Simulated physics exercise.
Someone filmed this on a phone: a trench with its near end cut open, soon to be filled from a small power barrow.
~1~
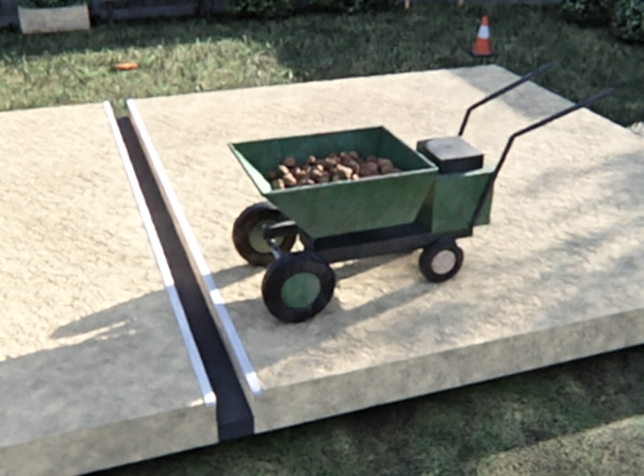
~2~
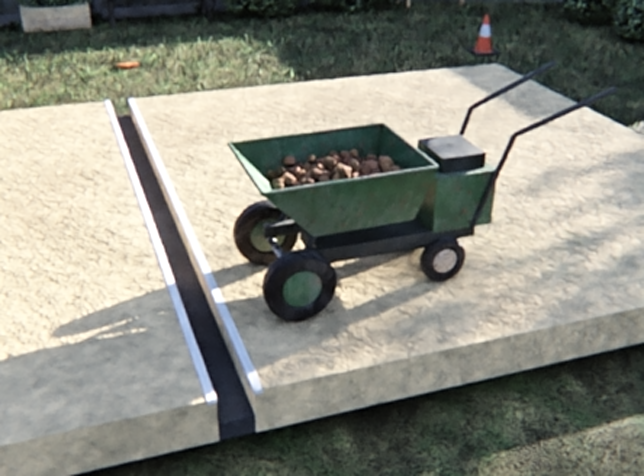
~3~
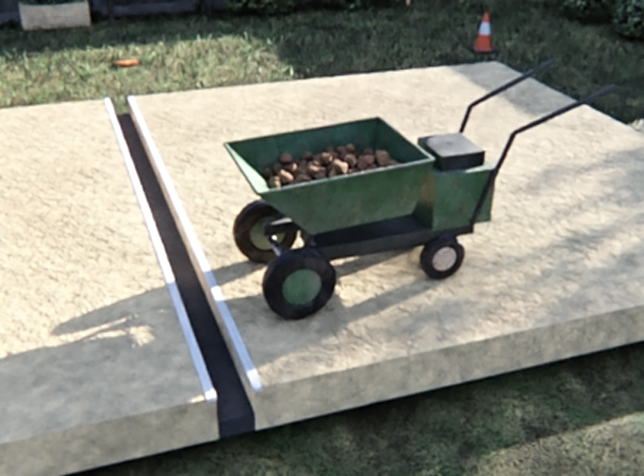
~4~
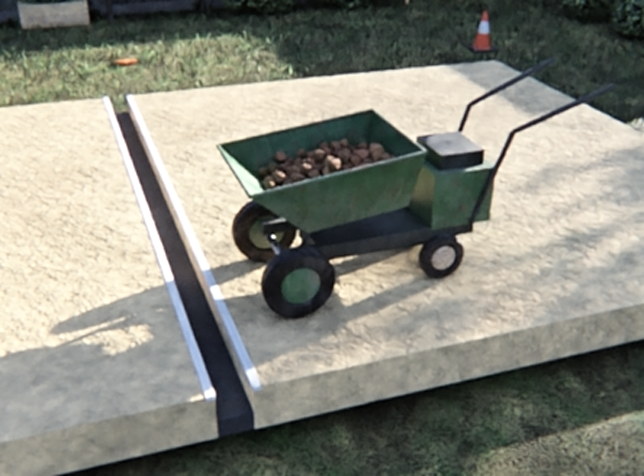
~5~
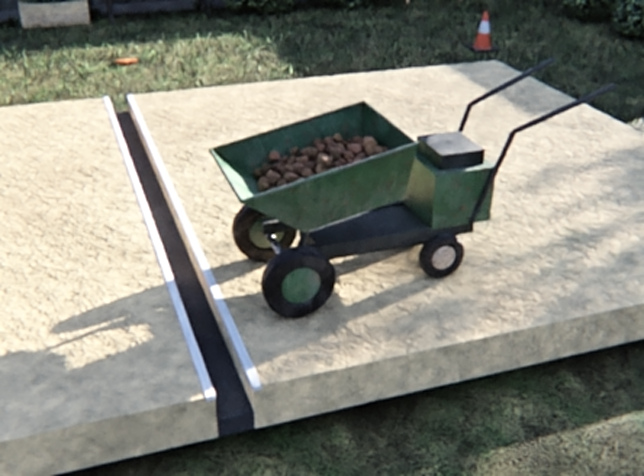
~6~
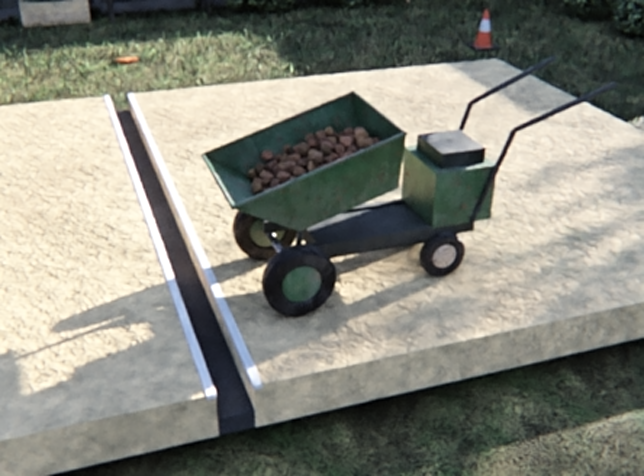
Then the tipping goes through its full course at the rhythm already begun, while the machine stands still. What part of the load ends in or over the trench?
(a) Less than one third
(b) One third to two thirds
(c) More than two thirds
a, less than one third.
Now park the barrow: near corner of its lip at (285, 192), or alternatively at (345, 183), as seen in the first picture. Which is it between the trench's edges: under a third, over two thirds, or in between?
Under a third, then one to two thirds.
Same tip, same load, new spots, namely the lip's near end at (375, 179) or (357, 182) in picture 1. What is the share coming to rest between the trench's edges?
About 40 per cent, then about 50 per cent.
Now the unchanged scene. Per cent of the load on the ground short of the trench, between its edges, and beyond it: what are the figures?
In percent, short 0, between 0 and beyond 100.
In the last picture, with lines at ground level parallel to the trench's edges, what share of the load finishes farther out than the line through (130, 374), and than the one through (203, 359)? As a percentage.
Close to 50 and 100 per cent respectively.
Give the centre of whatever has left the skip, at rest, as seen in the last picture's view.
I'd mark it at roughly (112, 307).
Soon, skip tipped steeply; all in the skip.
A while on, skip tipped right over; most in the skip; about a quarter beyond it; a stray few falling.
Towards the end, skip tipped right over; a small part in the skip; a stray few in or heaped over the trench; nearly all beyond it.
Finally, skip tipped right over; a stray few in or heaped over the trench; nearly all beyond it.
